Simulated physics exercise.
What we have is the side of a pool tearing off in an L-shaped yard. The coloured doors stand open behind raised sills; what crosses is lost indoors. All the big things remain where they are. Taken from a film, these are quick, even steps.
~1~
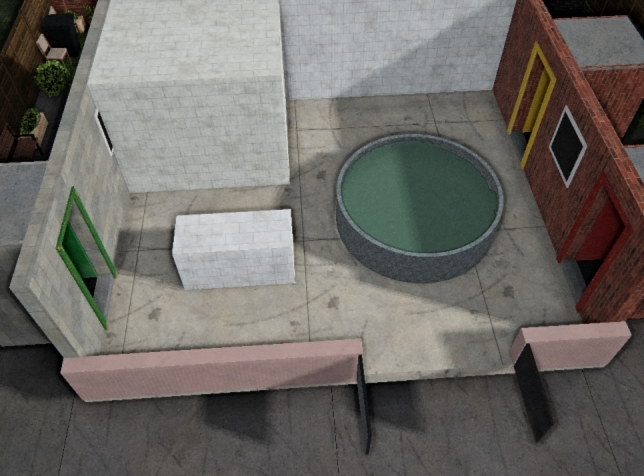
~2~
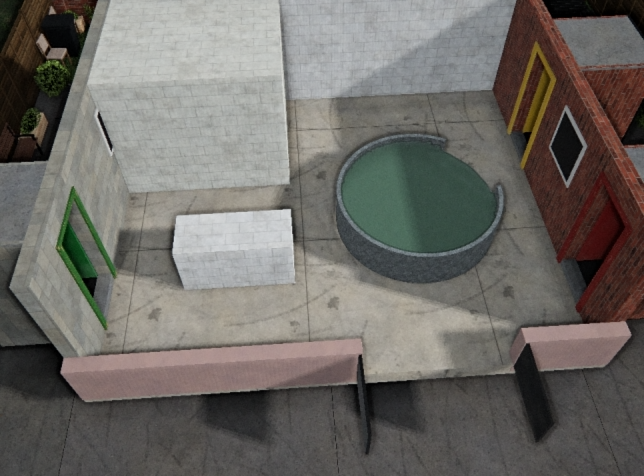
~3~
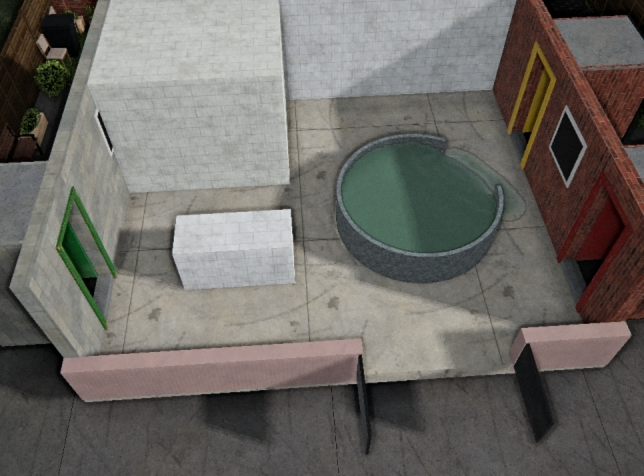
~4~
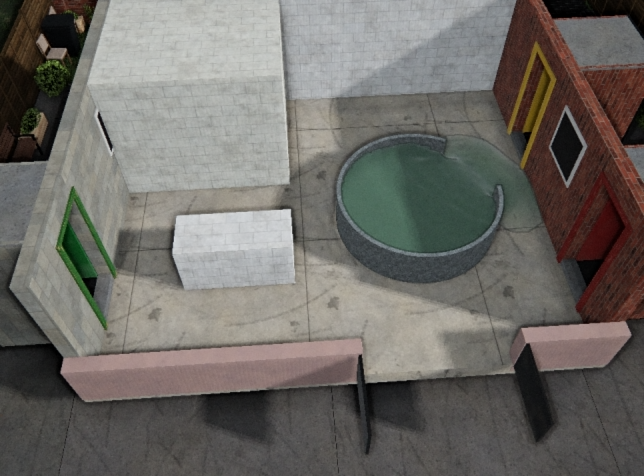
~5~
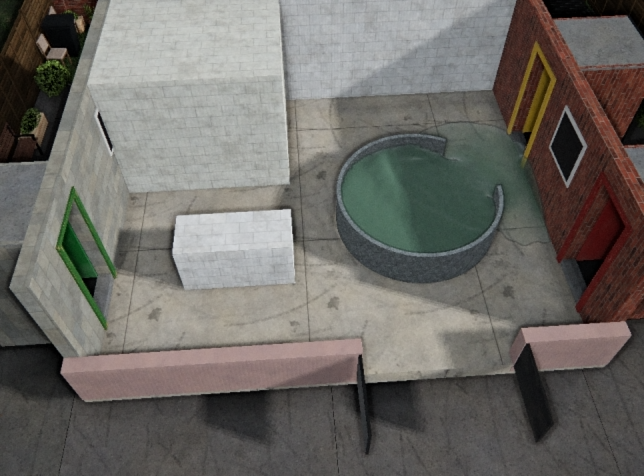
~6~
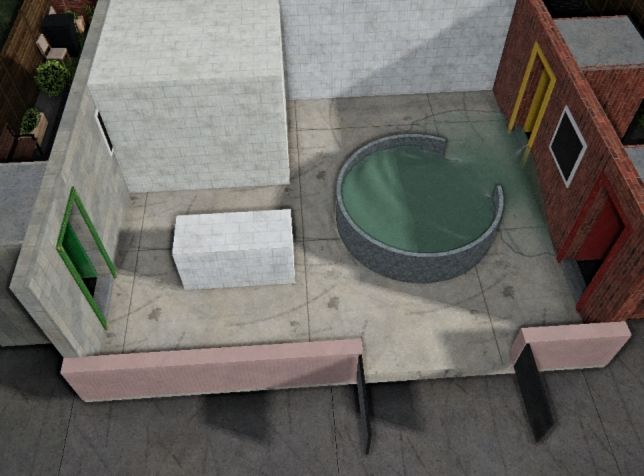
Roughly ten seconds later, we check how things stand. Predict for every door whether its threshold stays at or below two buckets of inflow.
The green door stays at or below. The yellow door goes above two buckets. The red door stays at or below.
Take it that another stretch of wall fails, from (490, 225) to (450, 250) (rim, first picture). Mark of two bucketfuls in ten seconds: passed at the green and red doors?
Well, the green door comes up short, while the red door crosses the threshold.
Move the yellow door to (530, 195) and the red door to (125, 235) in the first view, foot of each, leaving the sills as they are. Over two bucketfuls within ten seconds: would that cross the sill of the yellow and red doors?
Result - the yellow one exceeds the limit while the red one stays within limits.
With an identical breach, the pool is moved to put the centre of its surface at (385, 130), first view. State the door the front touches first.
Looks like the yellow door.
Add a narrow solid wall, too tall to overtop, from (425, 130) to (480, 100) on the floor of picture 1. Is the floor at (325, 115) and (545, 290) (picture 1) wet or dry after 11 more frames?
Going in the order asked: Parched, inundated.
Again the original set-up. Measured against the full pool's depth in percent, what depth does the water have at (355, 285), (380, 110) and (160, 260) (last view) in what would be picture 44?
About 4, 14 and 0 per cent.
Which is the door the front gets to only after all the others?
Observed: The one in green.
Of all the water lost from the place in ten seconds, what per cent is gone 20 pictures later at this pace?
That comes to 45 per cent, as I work it out.
A moment on, water covers 20 % of the floor; the green door not reached, the yellow door far over two buckets in, the red door wet at the sill, nothing in.
Next, water covers 30 % of the floor; the green door not reached, the yellow door far over two buckets in, the red door wet at the sill, nothing in.
Then, water covers 50 % of the floor; the green door not reached, the yellow door far over two buckets in, the red door wet at the sill, nothing in.
Later, water covers 75 % of the floor; the green door not reached, the yellow door far over two buckets in, the red door wet at the sill, nothing in.
In the end, water covers 100 % of the floor; the green door wet at the sill, nothing in, the yellow door far over two buckets in, the red door wet at the sill, nothing in.
